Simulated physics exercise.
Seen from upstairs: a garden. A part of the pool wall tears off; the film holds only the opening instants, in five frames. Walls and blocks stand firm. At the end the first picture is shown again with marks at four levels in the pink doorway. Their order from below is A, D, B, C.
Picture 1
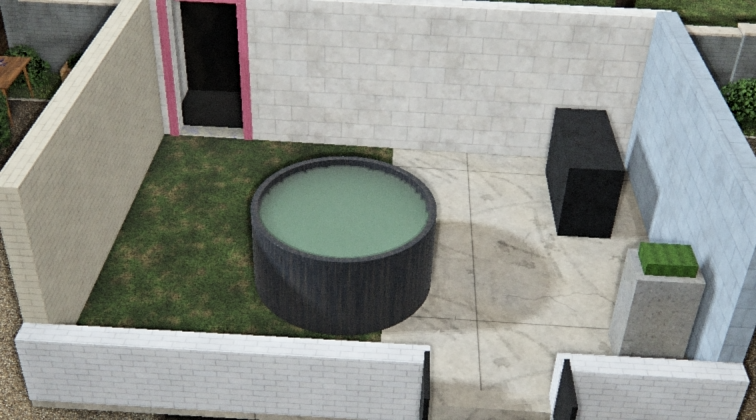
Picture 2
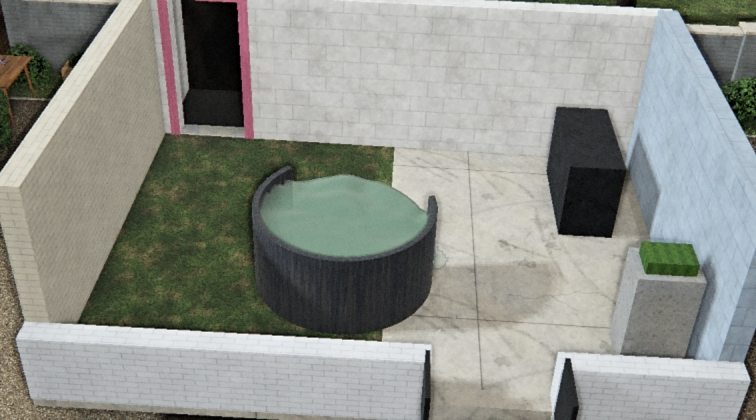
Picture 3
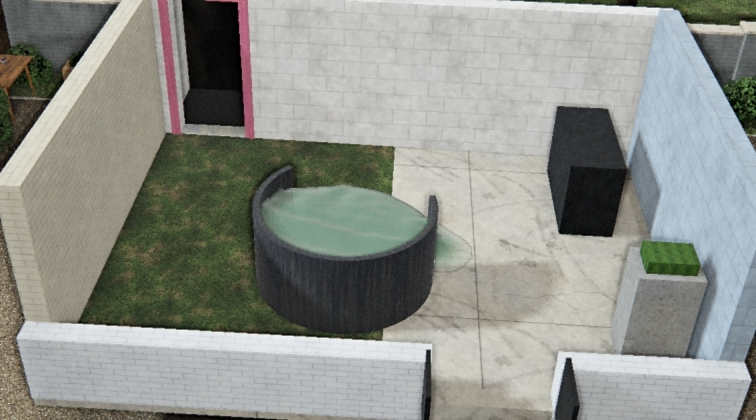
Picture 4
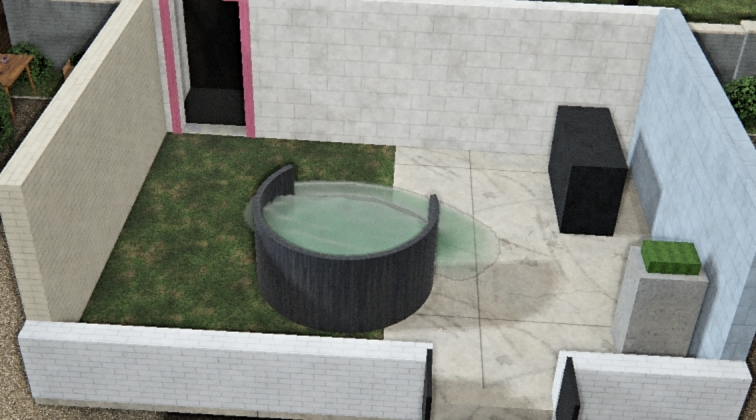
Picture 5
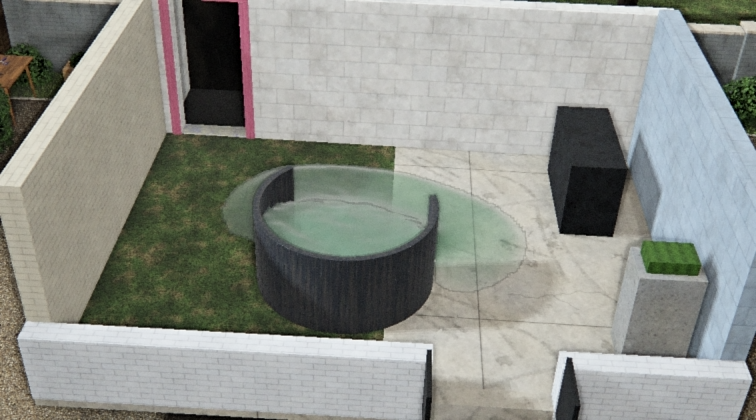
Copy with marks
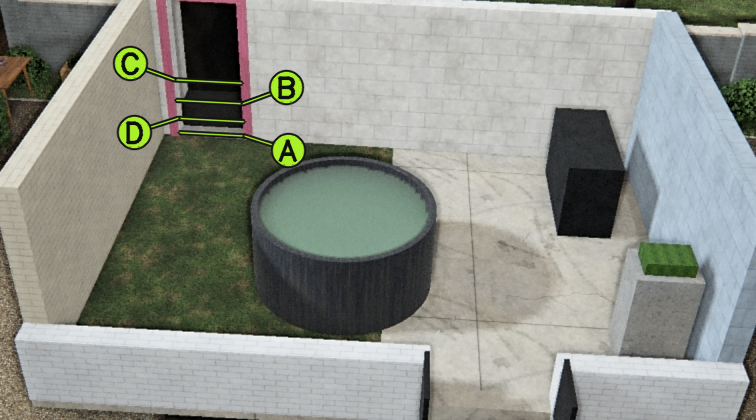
Walled yard seen from above, the back of a round dark pool opening and green water spreading across grass and paving.
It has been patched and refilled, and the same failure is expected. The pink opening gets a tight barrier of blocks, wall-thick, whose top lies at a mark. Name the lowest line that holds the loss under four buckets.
Line D.
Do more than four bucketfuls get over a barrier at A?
Yes.
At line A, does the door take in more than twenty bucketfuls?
No.
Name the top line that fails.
That would be A.
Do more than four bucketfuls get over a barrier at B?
No, not at all.
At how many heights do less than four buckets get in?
Three of them.
On the marked copy, A at (212, 134); B at (209, 102); C at (207, 81); D at (211, 120); from the bottom up A, D, B, C.
With A, about 11 bucketfuls get in.
With B, nothing gets over.
With C, nothing gets over.
With D, nothing gets over.
